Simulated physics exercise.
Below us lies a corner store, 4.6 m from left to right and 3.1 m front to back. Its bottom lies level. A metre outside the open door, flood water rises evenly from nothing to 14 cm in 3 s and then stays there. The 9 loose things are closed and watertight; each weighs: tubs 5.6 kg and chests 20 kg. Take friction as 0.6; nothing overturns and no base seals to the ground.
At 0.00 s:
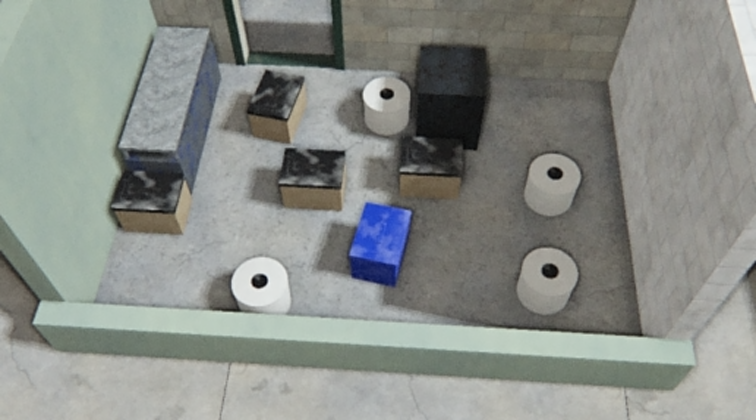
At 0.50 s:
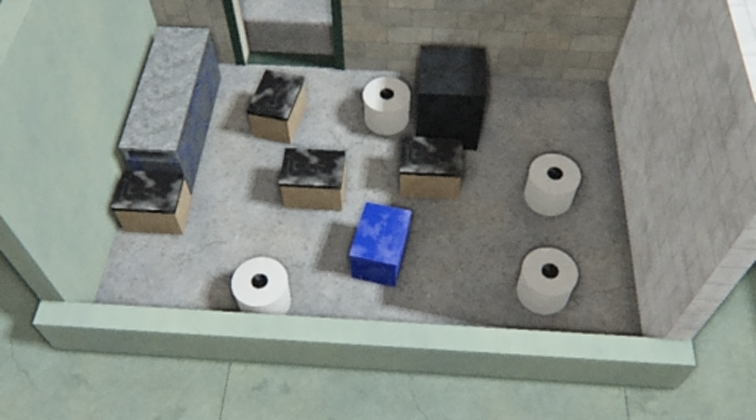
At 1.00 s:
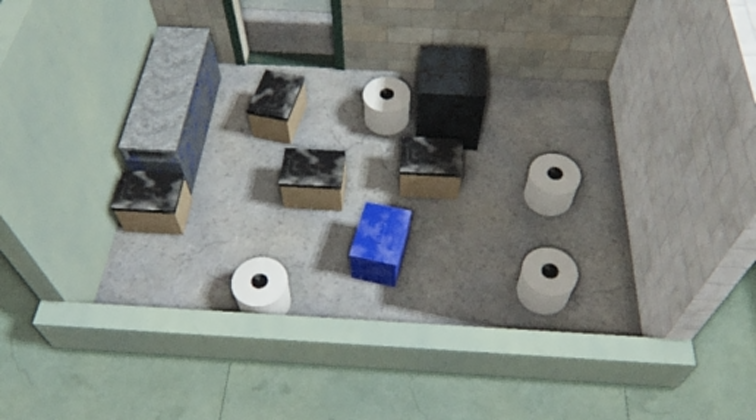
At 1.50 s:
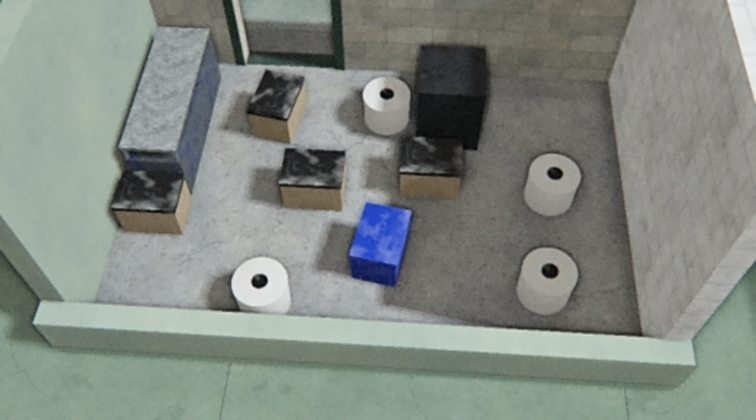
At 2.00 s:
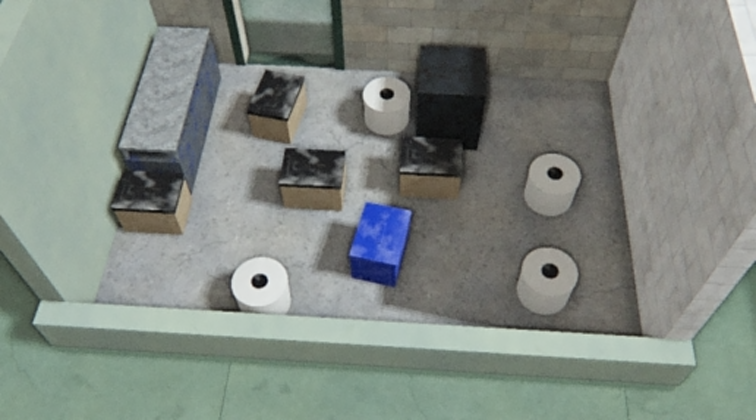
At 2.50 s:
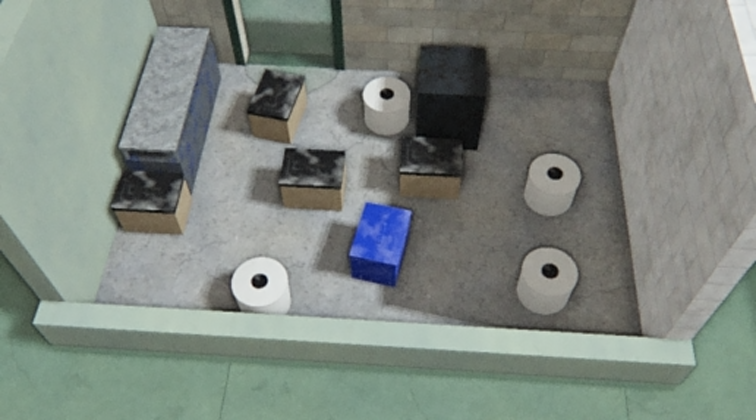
In a small walled room seen from above, pale green spread over the grey ground outside and later showed beyond the doorway, while the blue box, white tubs and dark-topped chests stayed still.
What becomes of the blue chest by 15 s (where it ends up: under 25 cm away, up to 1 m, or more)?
Blue chest stays put.
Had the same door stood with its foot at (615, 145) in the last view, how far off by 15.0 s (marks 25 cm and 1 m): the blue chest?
In that case the blue chest barely shifts.
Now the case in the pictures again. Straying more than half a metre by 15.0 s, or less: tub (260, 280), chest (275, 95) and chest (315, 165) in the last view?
In that order: Over, short of it, less.
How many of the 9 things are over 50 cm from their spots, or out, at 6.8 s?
0 of them.
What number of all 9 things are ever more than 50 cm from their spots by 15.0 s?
3 of them.
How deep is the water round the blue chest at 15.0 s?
About 7 cm.
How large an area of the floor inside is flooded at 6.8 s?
Some 10.0 m2.
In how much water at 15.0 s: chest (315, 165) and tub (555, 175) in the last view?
Roughly 7 and 7 cm.
After 3.5 s the blue chest is near (381, 233), 0.0 m from its start, aground; 0 afloat.
After 6.8 s the blue chest is near (381, 233), 0.0 m from its start, aground; 2 afloat.
After 11.0 s the blue chest is near (381, 233), 0.0 m from its start, aground; 3 afloat.
After 15.0 s the blue chest is near (381, 233), 0.0 m from its start, aground; 4 afloat.
